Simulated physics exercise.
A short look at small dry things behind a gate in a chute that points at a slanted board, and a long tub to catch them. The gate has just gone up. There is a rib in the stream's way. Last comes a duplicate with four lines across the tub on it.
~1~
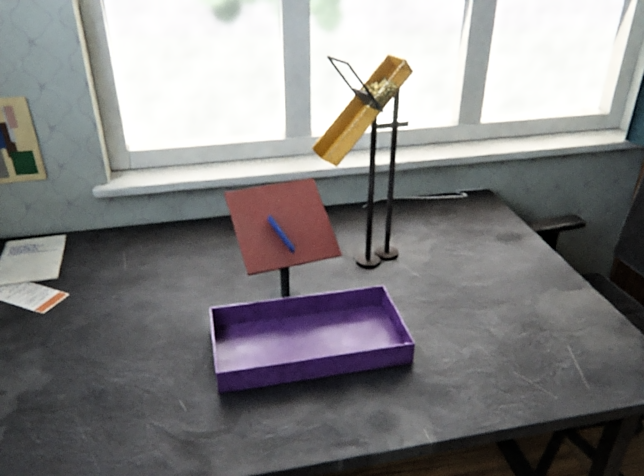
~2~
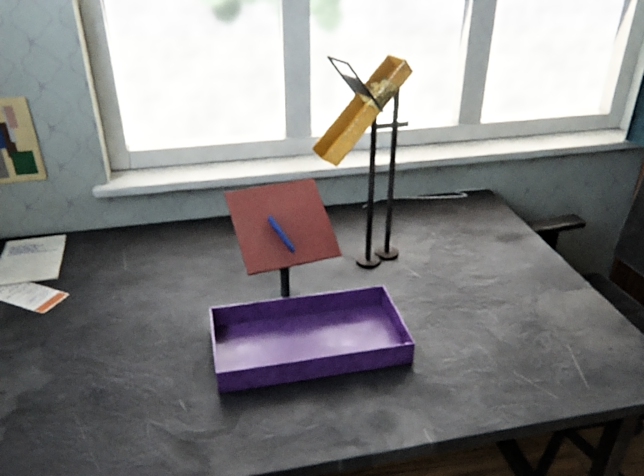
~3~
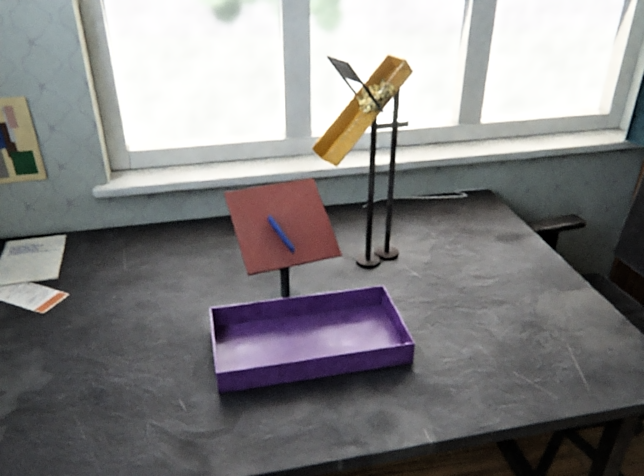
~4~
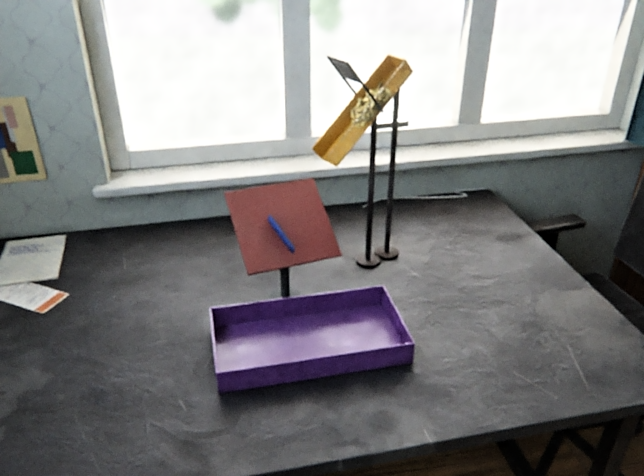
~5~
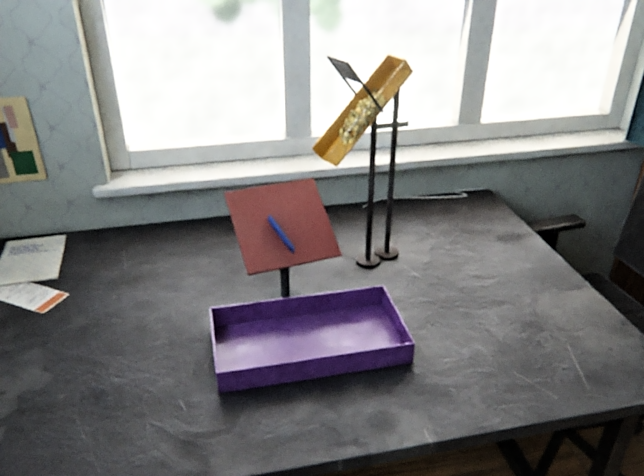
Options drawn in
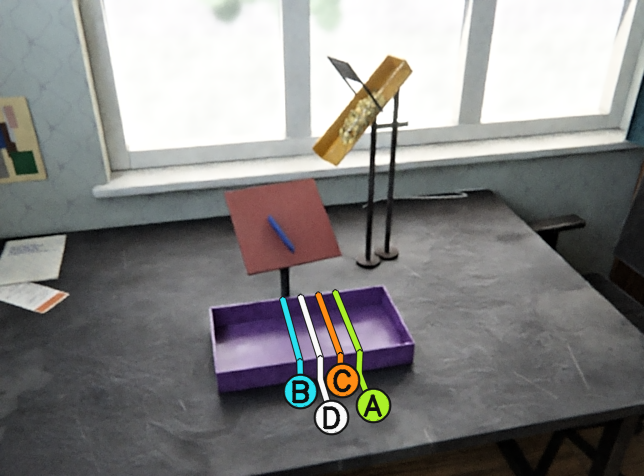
To begin with, a clump of small pale pieces sits behind a dark gate in a tilted yellow chute, above a slanted red board with a blue rib and an empty purple tub. The gate swings up, and the pieces slide partway down the chute, spreading out.
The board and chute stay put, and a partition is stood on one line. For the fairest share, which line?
C is best.
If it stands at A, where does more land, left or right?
The left side.
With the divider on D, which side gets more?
Right.
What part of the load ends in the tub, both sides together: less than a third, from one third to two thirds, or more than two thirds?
More than two thirds.
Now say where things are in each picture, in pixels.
The first picture shows load behind the gate near (376, 91), soya beans; lip of the chute near (329, 163), sloping fairly steeply.
The second picture shows middle of the board near (283, 223), tilted fairly steeply; middle of its low edge near (296, 265); of its high edge near (270, 185).
The third picture shows front corners of the tub near (217, 372) and (414, 343), empty; front of the load near (366, 111).
The fourth picture shows middle of the load near (368, 105); its front near (358, 126), close to a third of the way to the lip; rib from (269, 215) to (294, 249).
The fifth picture shows middle of the load near (363, 112); its front near (346, 143), close to two thirds of the way to the lip.
On the marked copy, line A crosses the front rim at (359, 351); line B crosses the front rim at (299, 360); line C crosses the front rim at (340, 354); line D crosses the front rim at (320, 357).
For line A, of what is caught, all but a few on the left of the divider, a small share on the right.
For line B, of what is caught, a small share on the left of the divider, all but a few on the right.
For line C, of what is caught, close to two thirds on the left of the divider, close to a third on the right.
For line D, of what is caught, a small share on the left of the divider, the bulk on the right.
